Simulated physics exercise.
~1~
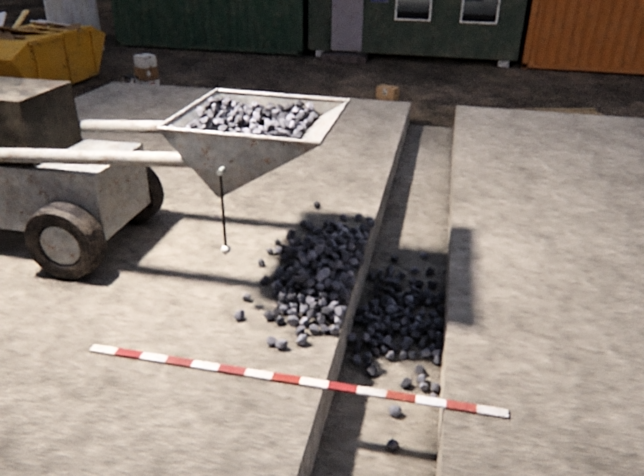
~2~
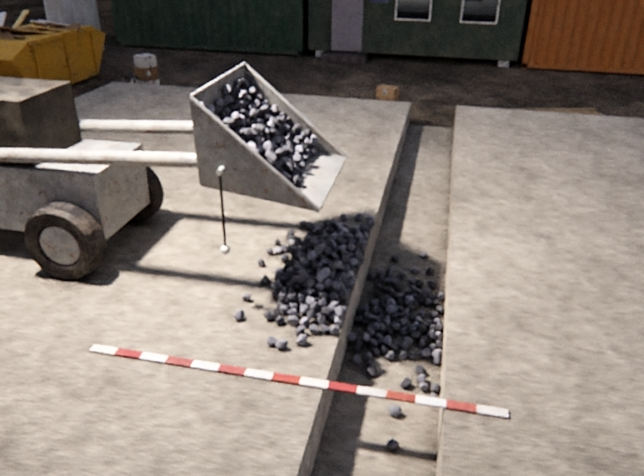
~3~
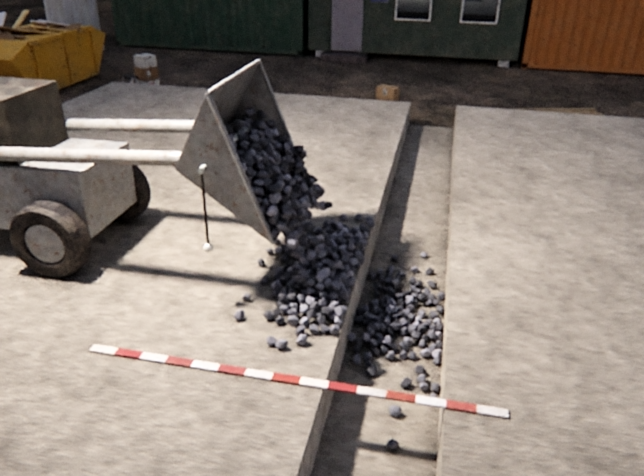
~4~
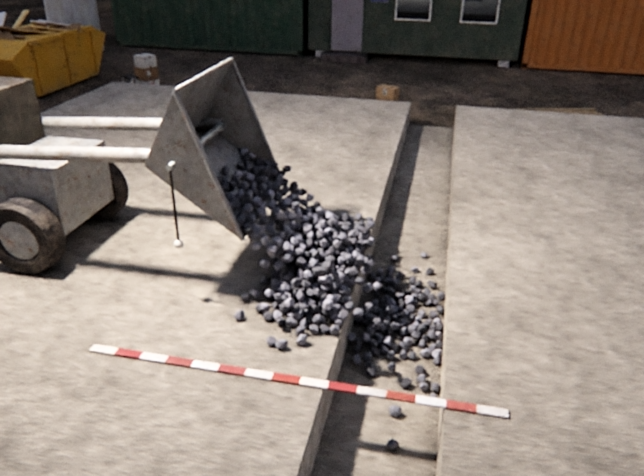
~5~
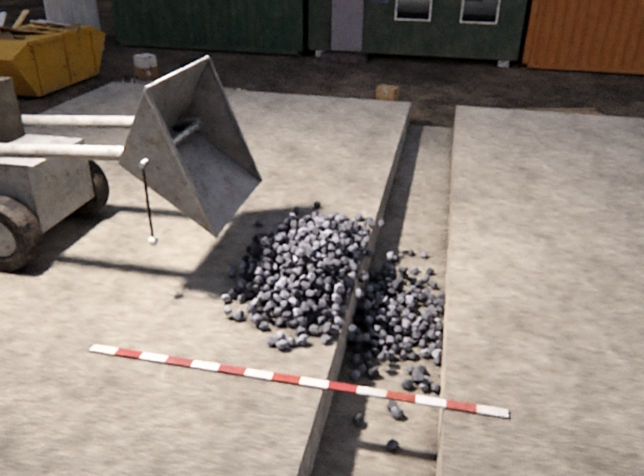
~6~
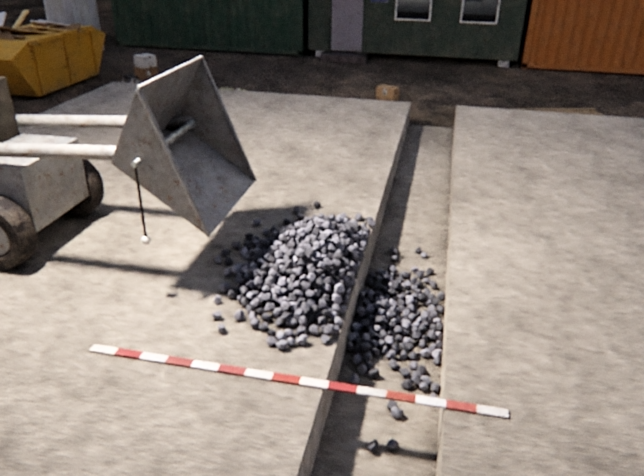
In a concrete yard with a narrow trench, a wheeled machine tips its raised bucket of grey stones and rolls back to the left, pouring them onto an earlier heap; the bucket ends empty, with most stones piled short of the trench and some in it.
